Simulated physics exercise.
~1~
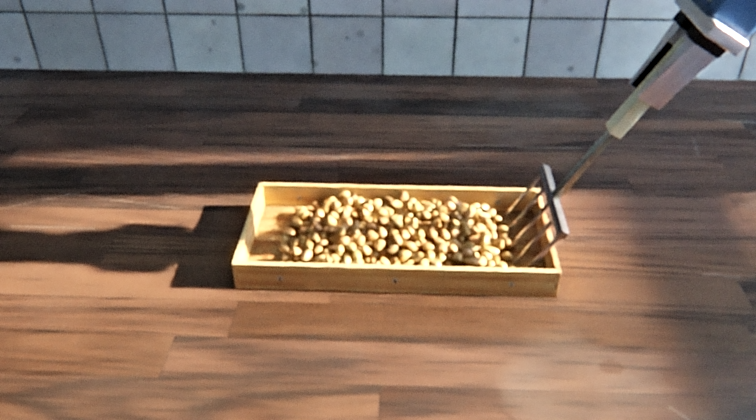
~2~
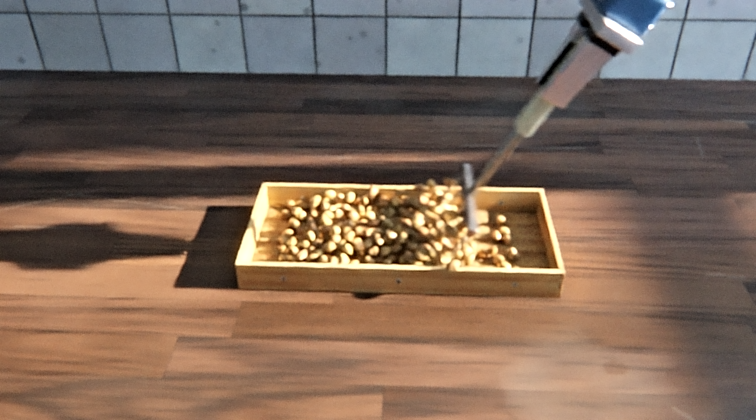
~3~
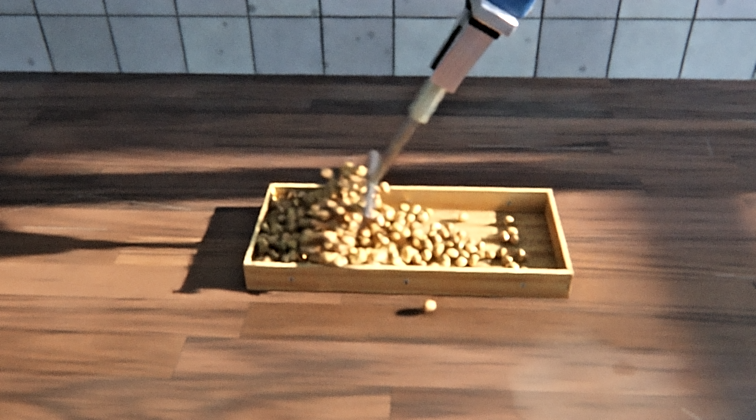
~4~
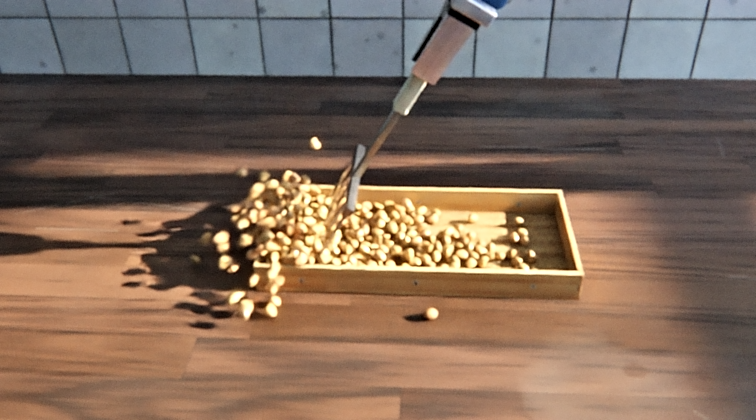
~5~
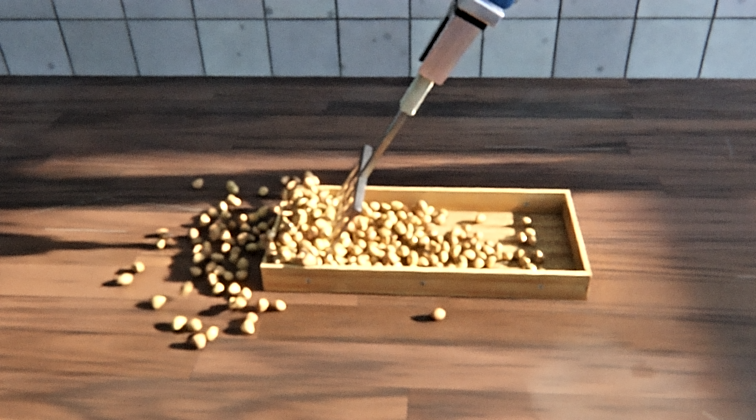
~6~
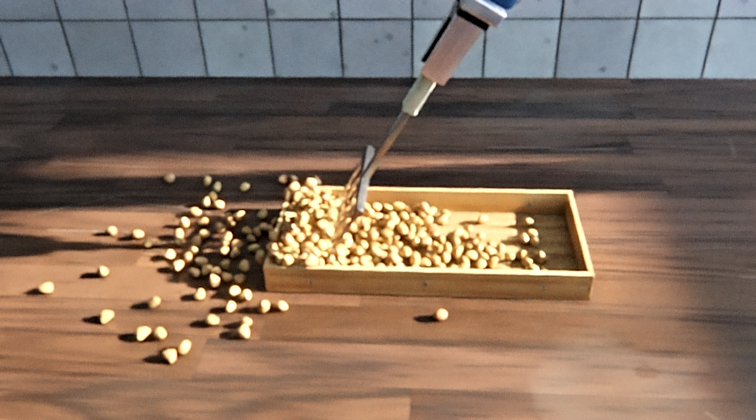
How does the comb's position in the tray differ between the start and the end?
At the start the comb is at the right end of the tray, and at the end it stands among the beans toward the left end.
